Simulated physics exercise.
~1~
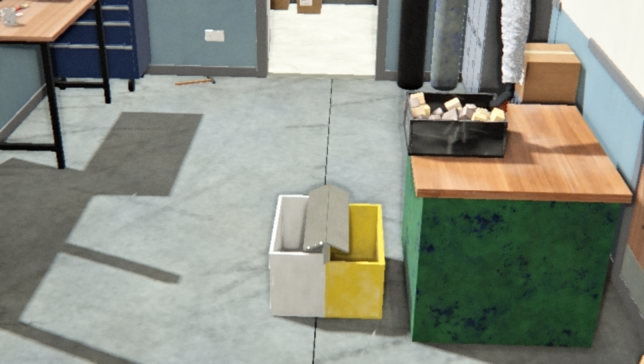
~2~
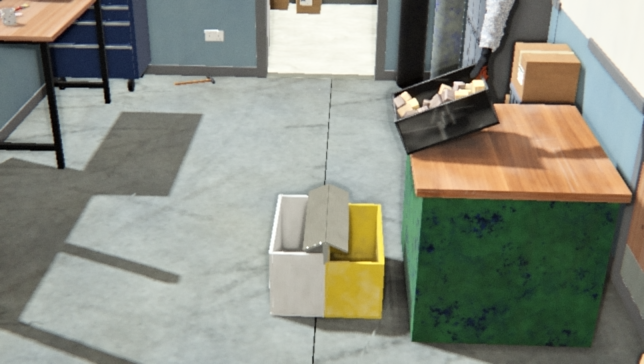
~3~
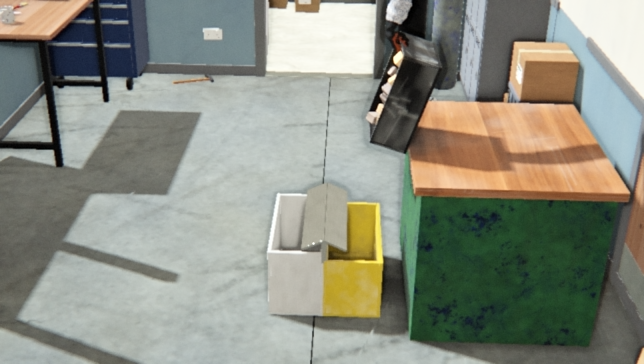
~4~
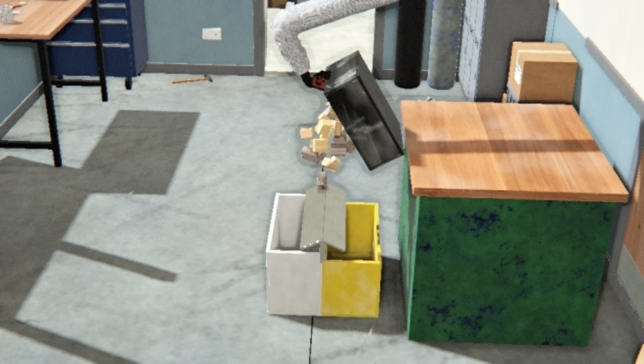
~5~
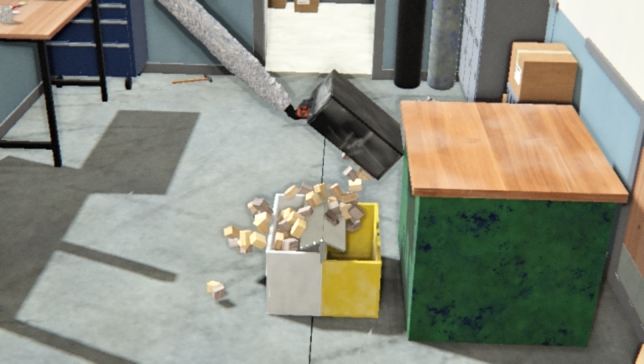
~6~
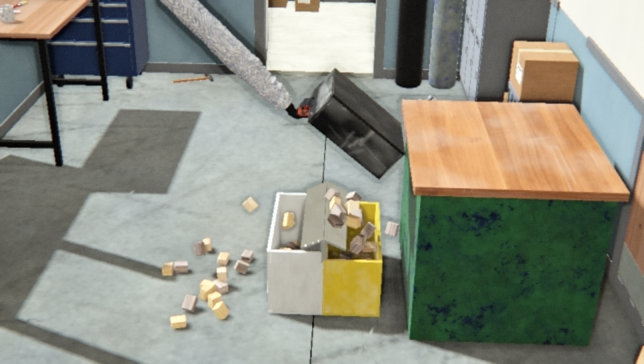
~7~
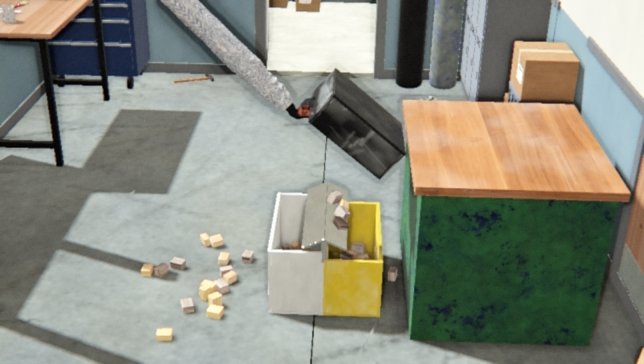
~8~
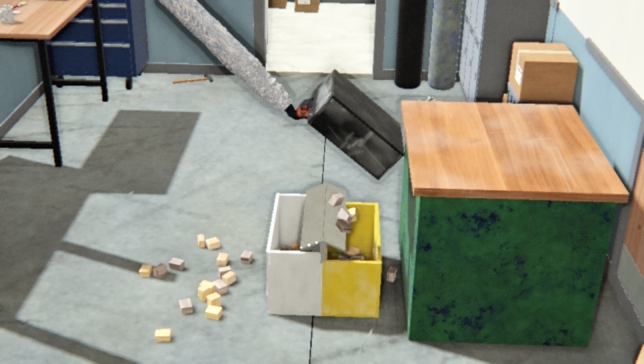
At first, a black box full of small wooden blocks sits at the end of a wood-topped green bench, gripped by a grey mechanical arm. The arm lifts the box and swings it left off the bench, tilting it steadily. As it tips past upright, the blocks pour in a clump towards the grey ridge between a white trough and a yellow bin. They strike and scatter, some landing in each container while others tumble onto the floor to the left. Finally the box hangs still, upturned, with blocks strewn left of the trough and one lying right of the bin.
